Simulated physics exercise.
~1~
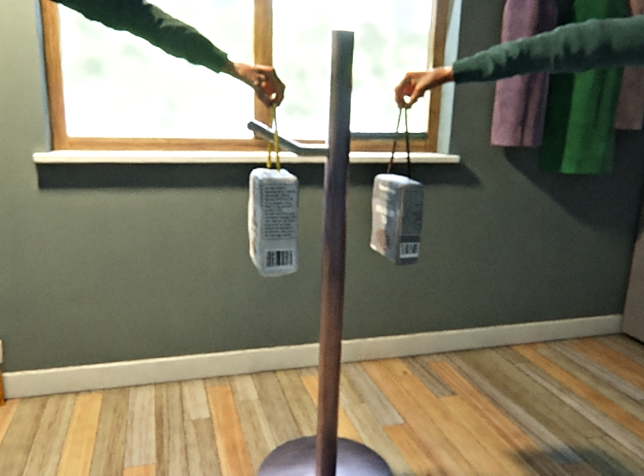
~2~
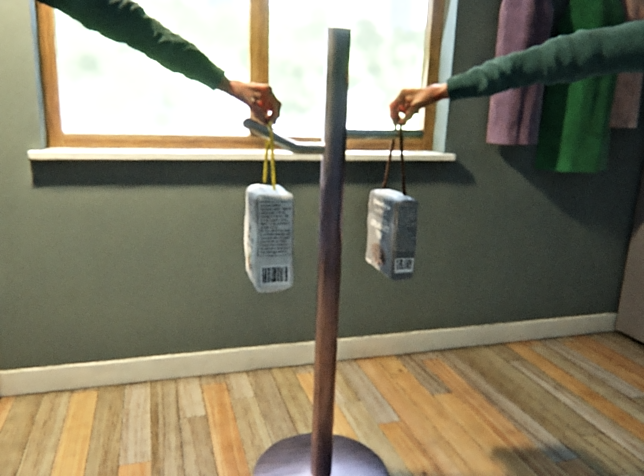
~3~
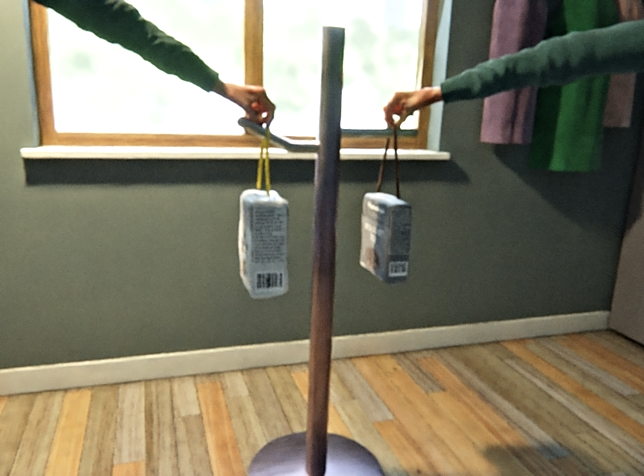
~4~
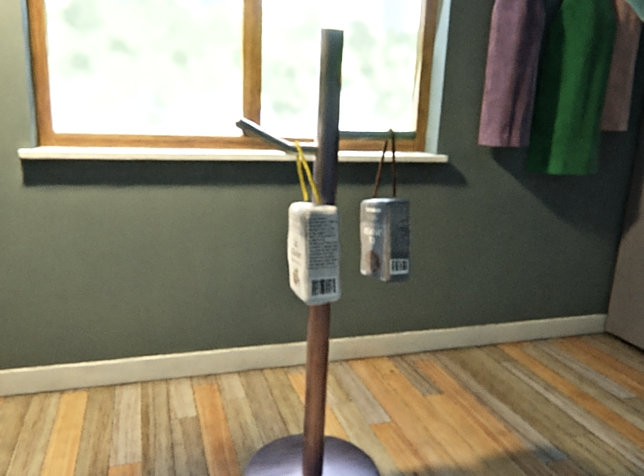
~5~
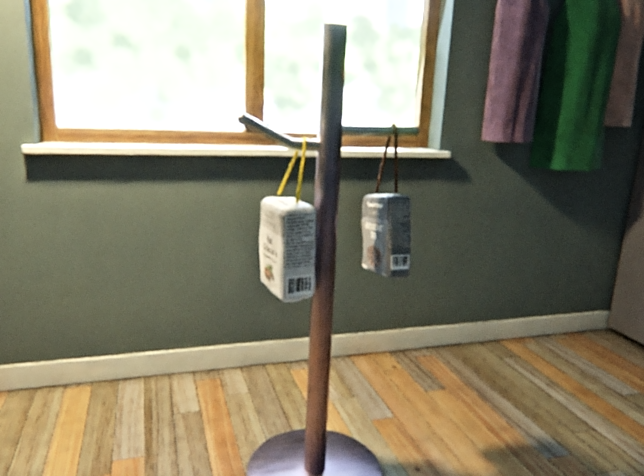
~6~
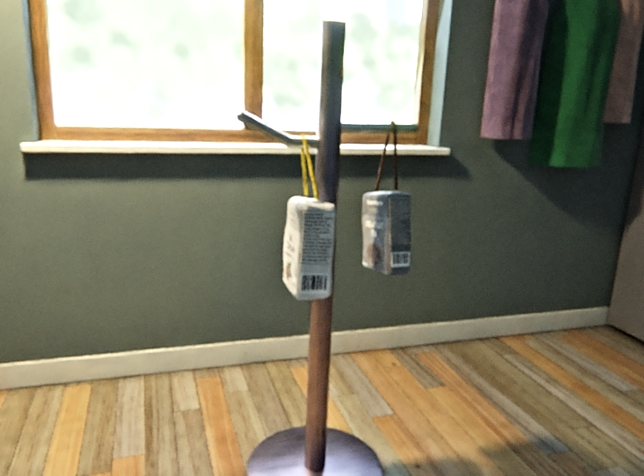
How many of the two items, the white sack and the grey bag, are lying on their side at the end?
None of them are, as both the white sack and the grey bag are still hanging by their loops from the stand.
